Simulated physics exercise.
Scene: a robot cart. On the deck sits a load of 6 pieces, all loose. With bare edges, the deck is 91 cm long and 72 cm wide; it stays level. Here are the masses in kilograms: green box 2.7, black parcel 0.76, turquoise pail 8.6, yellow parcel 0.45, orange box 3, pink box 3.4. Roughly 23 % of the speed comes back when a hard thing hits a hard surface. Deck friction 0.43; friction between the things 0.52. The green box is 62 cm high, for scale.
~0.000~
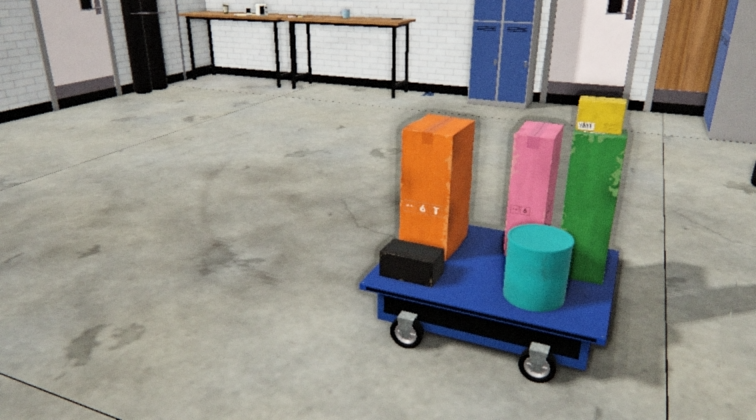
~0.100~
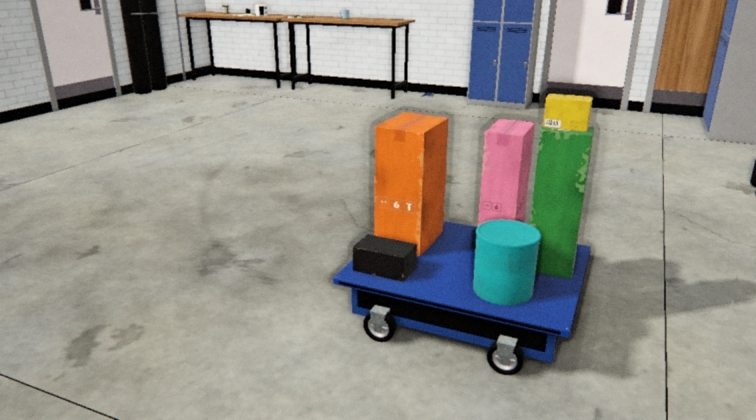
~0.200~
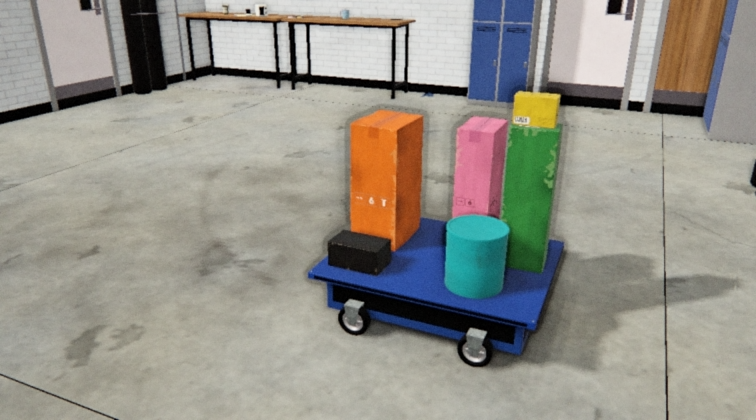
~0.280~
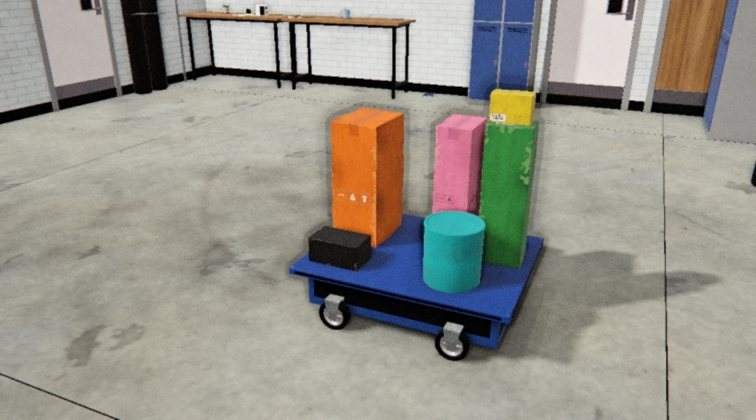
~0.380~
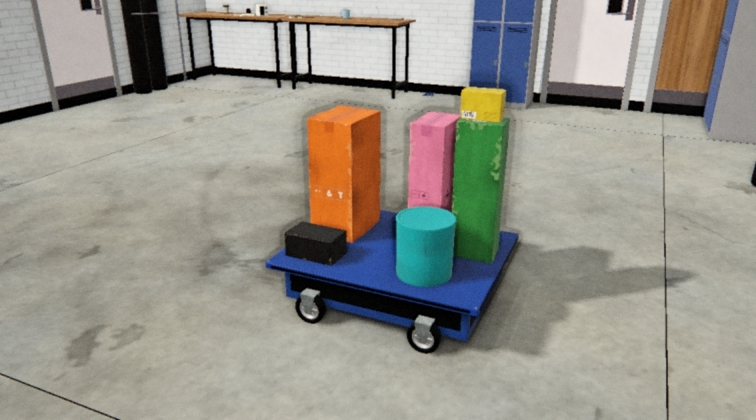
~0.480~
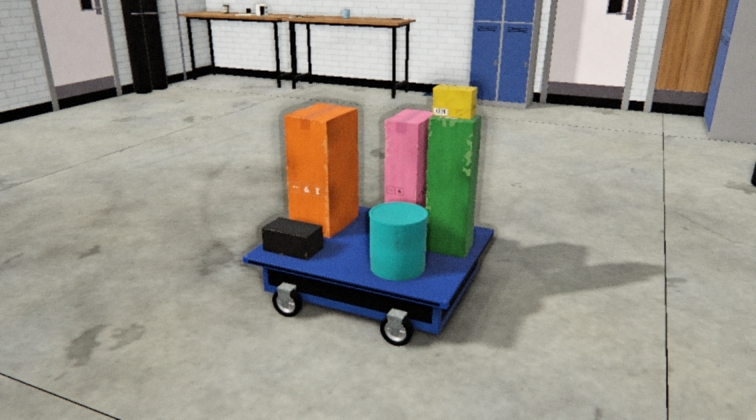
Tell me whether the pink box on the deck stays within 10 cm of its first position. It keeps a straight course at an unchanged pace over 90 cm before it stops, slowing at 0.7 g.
That one ends up out of position.
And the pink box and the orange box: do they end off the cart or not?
The pink box is kept in bounds, the orange box is not kept in bounds.
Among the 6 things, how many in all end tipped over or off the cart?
That makes 4.
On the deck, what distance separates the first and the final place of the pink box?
42 cm.
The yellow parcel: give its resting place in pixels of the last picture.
Around (213, 200).
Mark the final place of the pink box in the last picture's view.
At pixel (274, 189) or so, give or take.
By 0.98 s, 100 cm covered, stopped; pink box tilted 16° near (317, 159); yellow parcel tilted 13°; green box tilted 13°.
By 1.28 s, 100 cm covered, stopped; pink box tilted 39° near (296, 160); yellow parcel tilted 42°; green box tilted 41°.
By 1.58 s, 100 cm covered, stopped; orange box now off the cart; pink box tilted 59° near (281, 167); yellow parcel tilted 73°.
By 1.88 s, 100 cm covered, stopped; pink box on its side near (273, 189); green box on its side; yellow parcel upside down.
When it is over (2.7 s), off the cart, orange box; lying over on the deck, green box, yellow parcel and pink box; the other 2 within 10 cm of the start. End places, in pixels of the last picture, pink box near (274, 189).
